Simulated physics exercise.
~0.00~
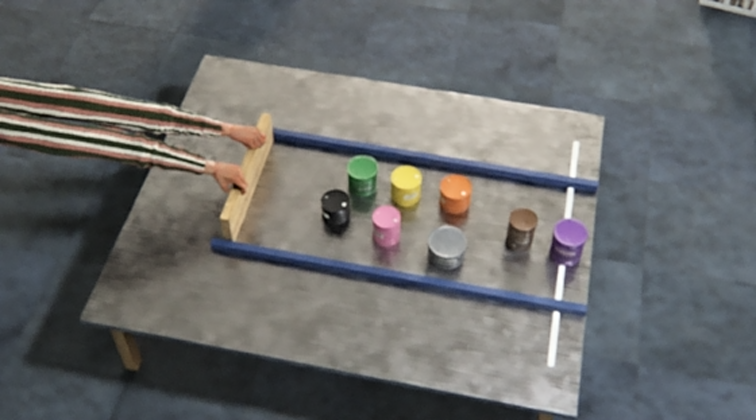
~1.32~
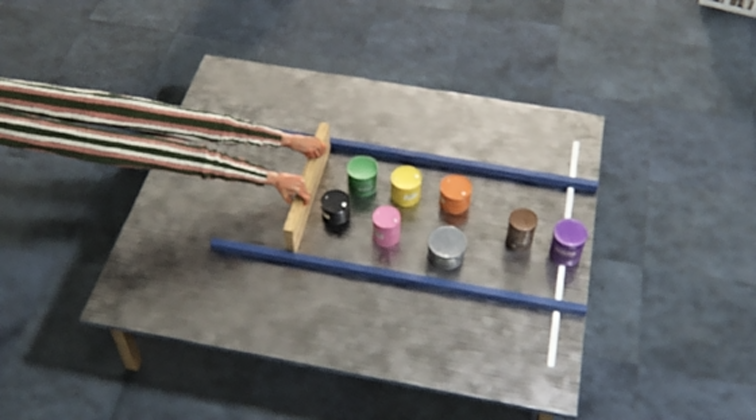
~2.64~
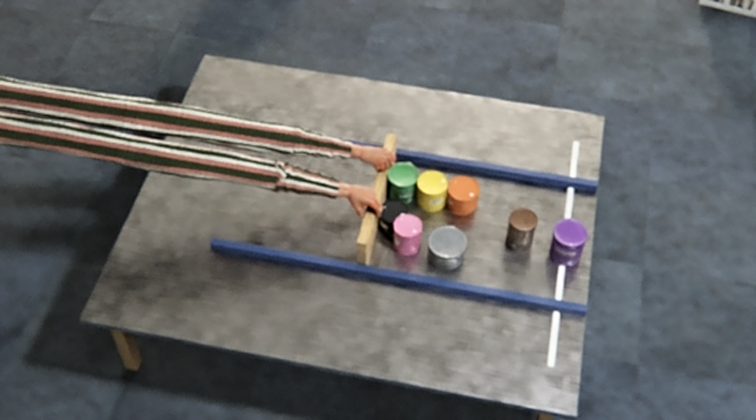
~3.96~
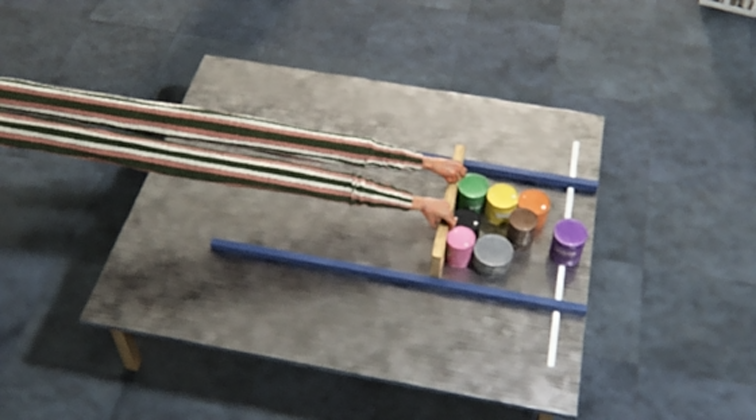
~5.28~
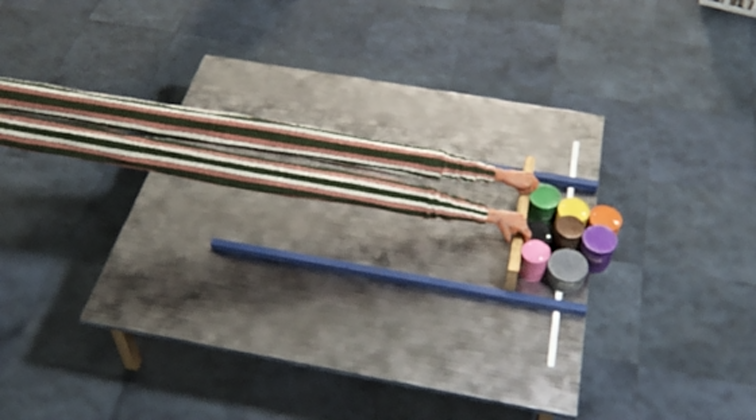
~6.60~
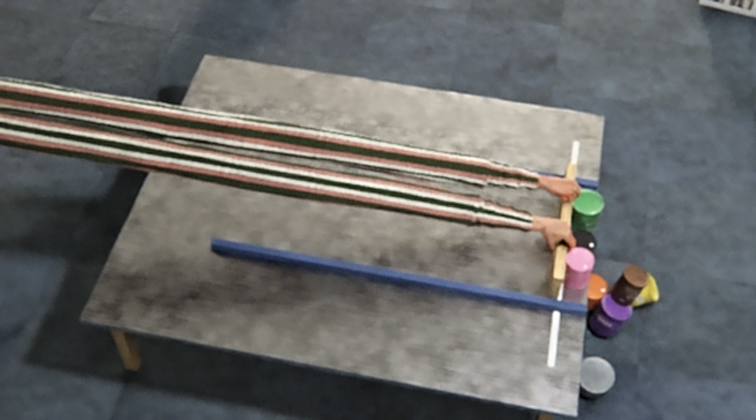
A wooden plank, pushed by two hands in striped sleeves, slid right across a grey table between blue rails, gathering up the colourful cans until the yellow, orange, brown, purple and grey ones went over the edge, leaving green, black and pink by the plank.
